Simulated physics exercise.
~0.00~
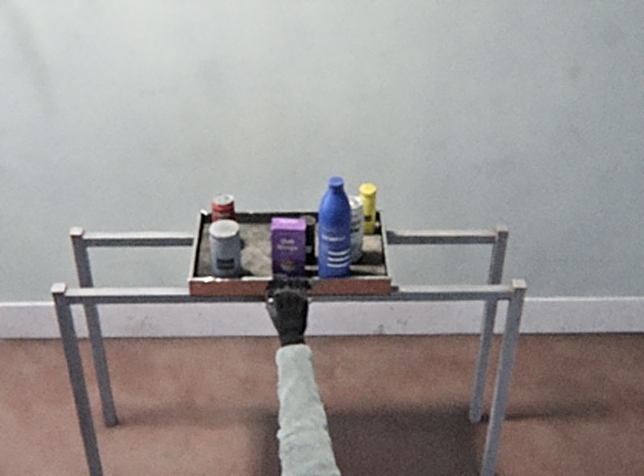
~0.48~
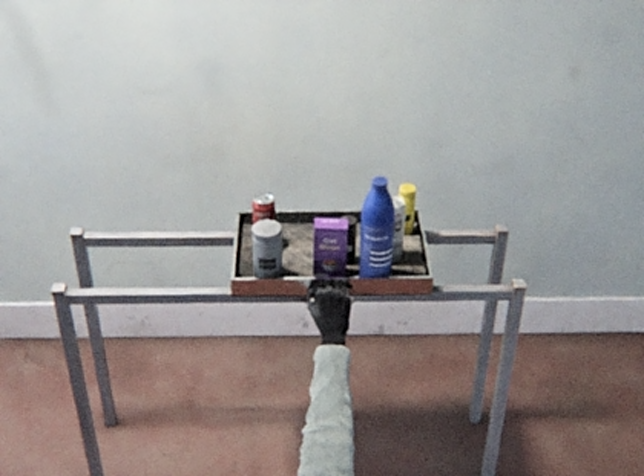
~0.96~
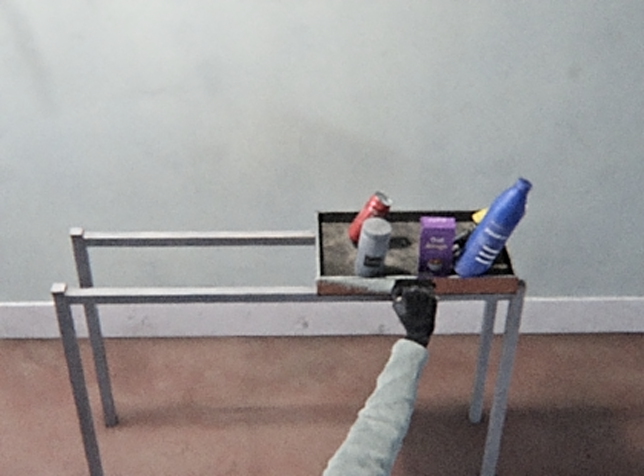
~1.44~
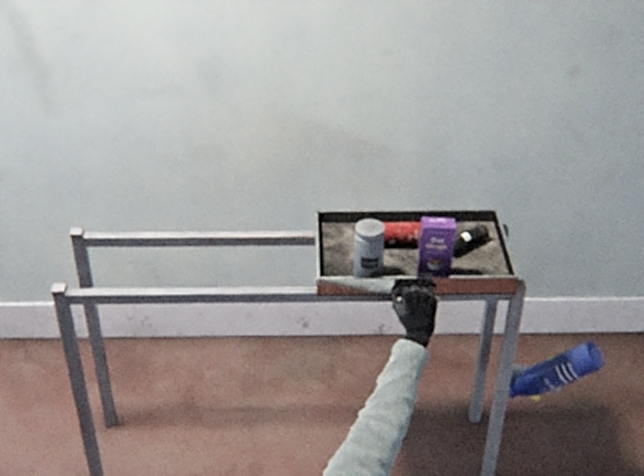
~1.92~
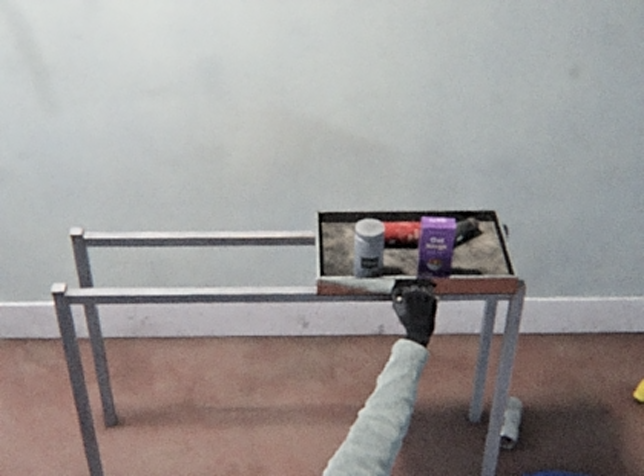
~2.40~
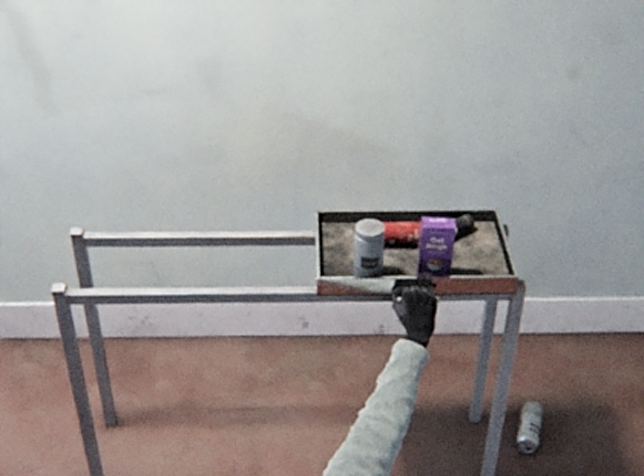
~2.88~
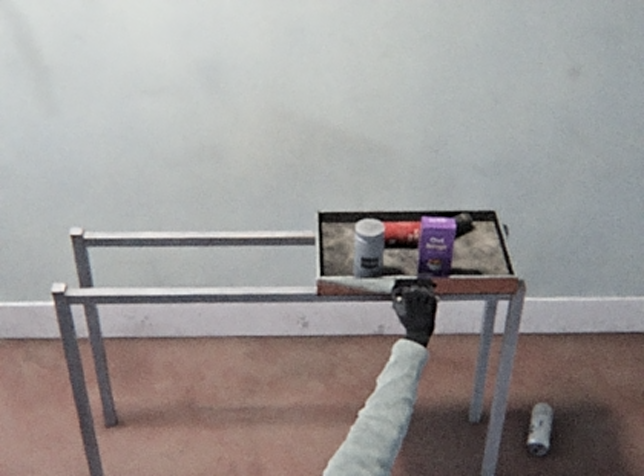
Gloved hand sliding a tray right to a sudden stop, red can toppling inside, blue bottle and others falling to the floor.
